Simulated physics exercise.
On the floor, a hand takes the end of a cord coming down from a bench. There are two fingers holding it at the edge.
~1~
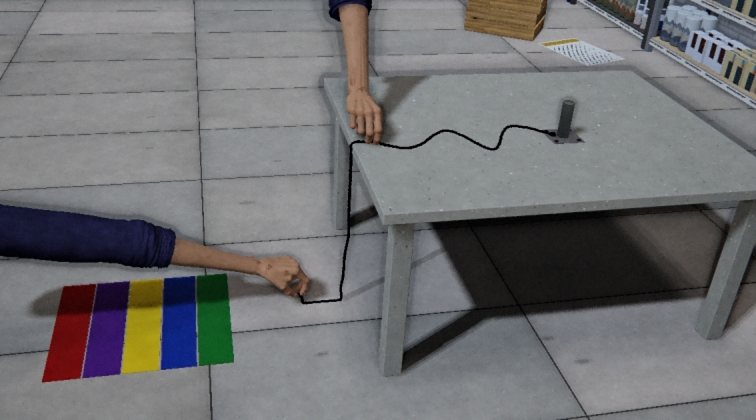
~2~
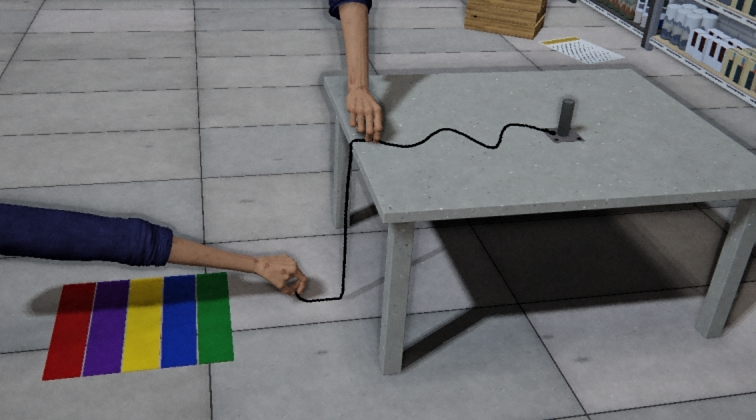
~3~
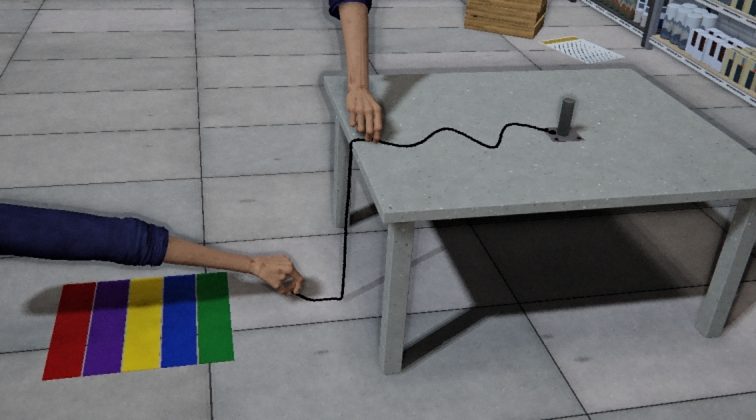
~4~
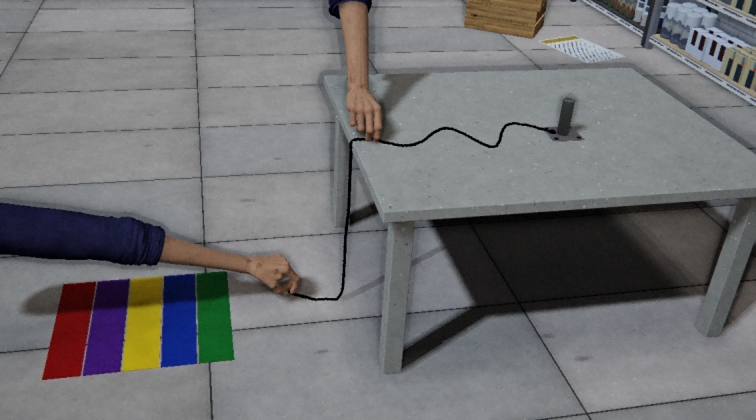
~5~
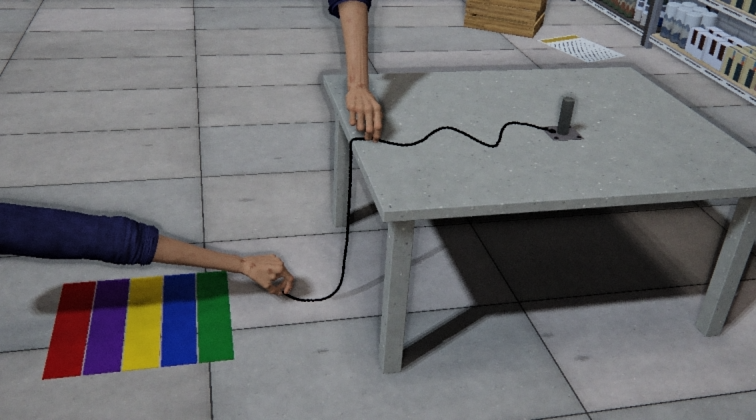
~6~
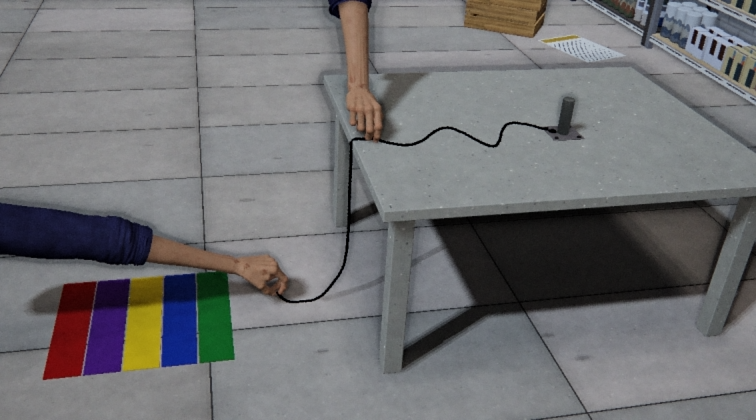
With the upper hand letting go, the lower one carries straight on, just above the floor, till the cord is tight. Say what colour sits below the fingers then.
It is red.
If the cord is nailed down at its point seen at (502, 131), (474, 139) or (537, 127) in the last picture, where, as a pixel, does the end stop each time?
Results: (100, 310); (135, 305); (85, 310).
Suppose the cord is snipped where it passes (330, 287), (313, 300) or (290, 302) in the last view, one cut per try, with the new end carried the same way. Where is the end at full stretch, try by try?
Roughly at (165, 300) for the first, (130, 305) for the second and (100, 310) for the third.
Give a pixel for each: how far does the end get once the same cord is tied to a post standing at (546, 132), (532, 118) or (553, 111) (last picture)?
Near (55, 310); near (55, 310); near (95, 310).
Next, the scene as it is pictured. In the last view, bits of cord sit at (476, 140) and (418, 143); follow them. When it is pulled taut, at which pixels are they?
Well, the first one sits at (427, 138), and the second one sits at (340, 152).
Early on, end near (135, 305); over yellow.
Midway, end near (96, 308); over purple.
At the end of the slack, end near (74, 310); over red. It gets as far as the red strip.
